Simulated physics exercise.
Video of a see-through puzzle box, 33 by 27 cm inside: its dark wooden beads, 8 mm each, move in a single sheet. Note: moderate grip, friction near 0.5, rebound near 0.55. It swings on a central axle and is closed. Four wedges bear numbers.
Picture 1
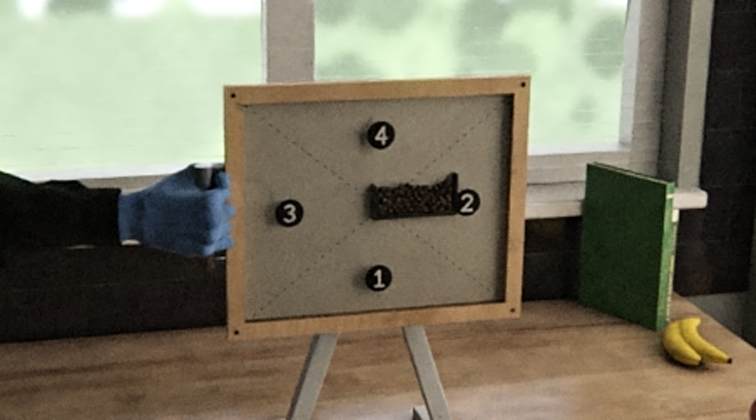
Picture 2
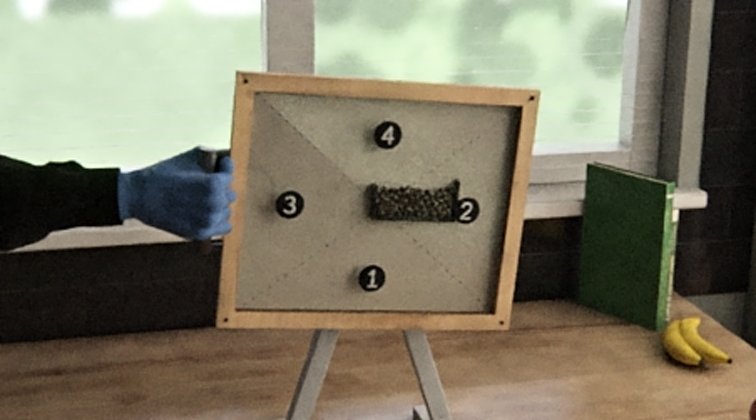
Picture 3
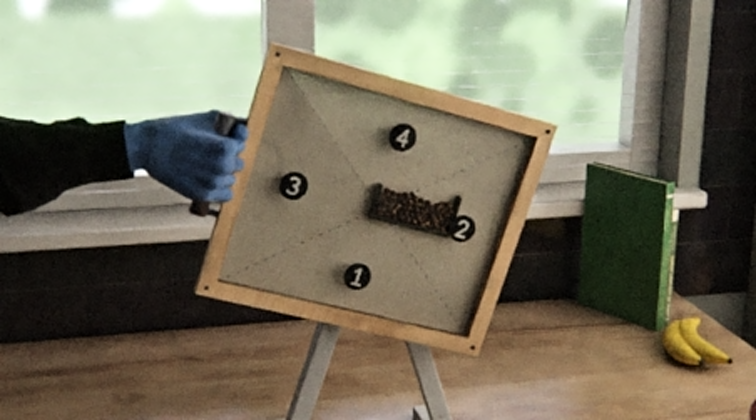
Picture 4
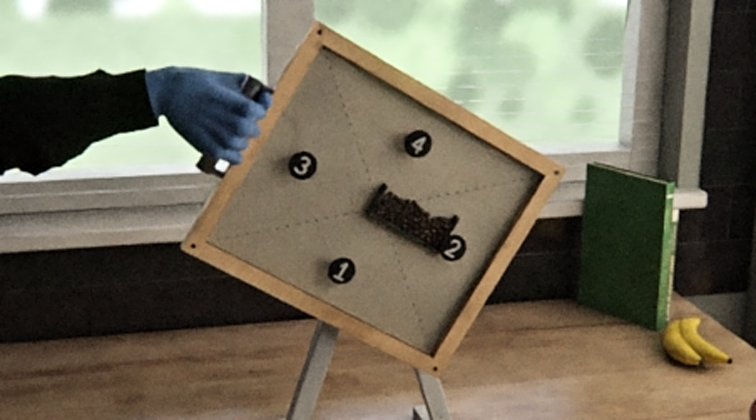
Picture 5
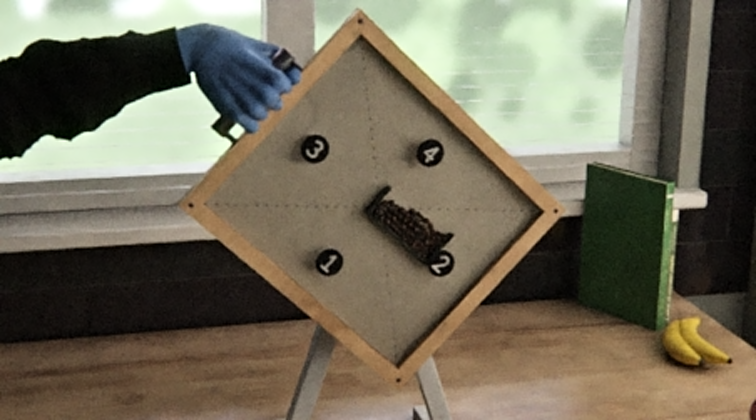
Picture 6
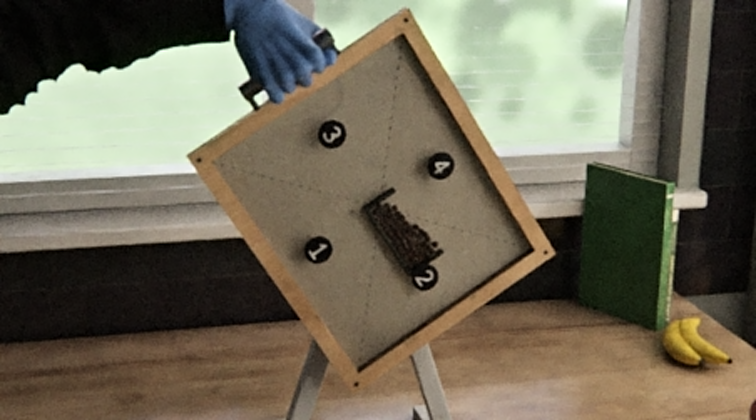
On a wooden counter by a window, a blue-gloved hand turning a framed, numbered board clockwise, dark beads tilting with it.
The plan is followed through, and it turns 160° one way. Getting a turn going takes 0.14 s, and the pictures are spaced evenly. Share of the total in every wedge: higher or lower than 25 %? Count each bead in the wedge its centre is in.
No. 1 - lower, 2 - higher, 3 - lower, 4 - higher than 25 %.
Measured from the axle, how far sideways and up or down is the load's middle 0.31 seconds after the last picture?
Roughly 2 centimetres to the right and 8 centimetres below.
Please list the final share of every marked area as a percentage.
Tally: Wedge 1 = 0; wedge 2 = 45; wedge 3 = 0; wedge 4 = 55.
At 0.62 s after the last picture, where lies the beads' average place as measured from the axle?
Offset approx. 2 cm left, 16 cm below.
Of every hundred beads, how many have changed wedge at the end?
Moved share: About 45 per cent.
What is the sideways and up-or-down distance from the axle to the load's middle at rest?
About 9 cm left and 15 cm below.
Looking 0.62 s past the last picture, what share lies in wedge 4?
45 per cent.
Then, 0.31 s after the last picture, it stands 96° clockwise; the beads' middle is 2 cm right of and 8 cm below the centre; no. 2, 100 %.
Then, 0.62 s after the last picture, it stands 135° clockwise; the beads' middle is 2 cm left of and 16 cm below the centre; no. 2, 55 %, no. 4, 45 %.
Then, 0.89 s after the last picture, it stands 160° clockwise; the beads' middle is 9 cm left of and 15 cm below the centre; no. 2, 45 %, no. 4, 55 %.
At rest 1.4 s after the last picture, it stands 160° clockwise; no. 1, 0 %, no. 2, 45 %, no. 3, 0 %, no. 4, 55 %.
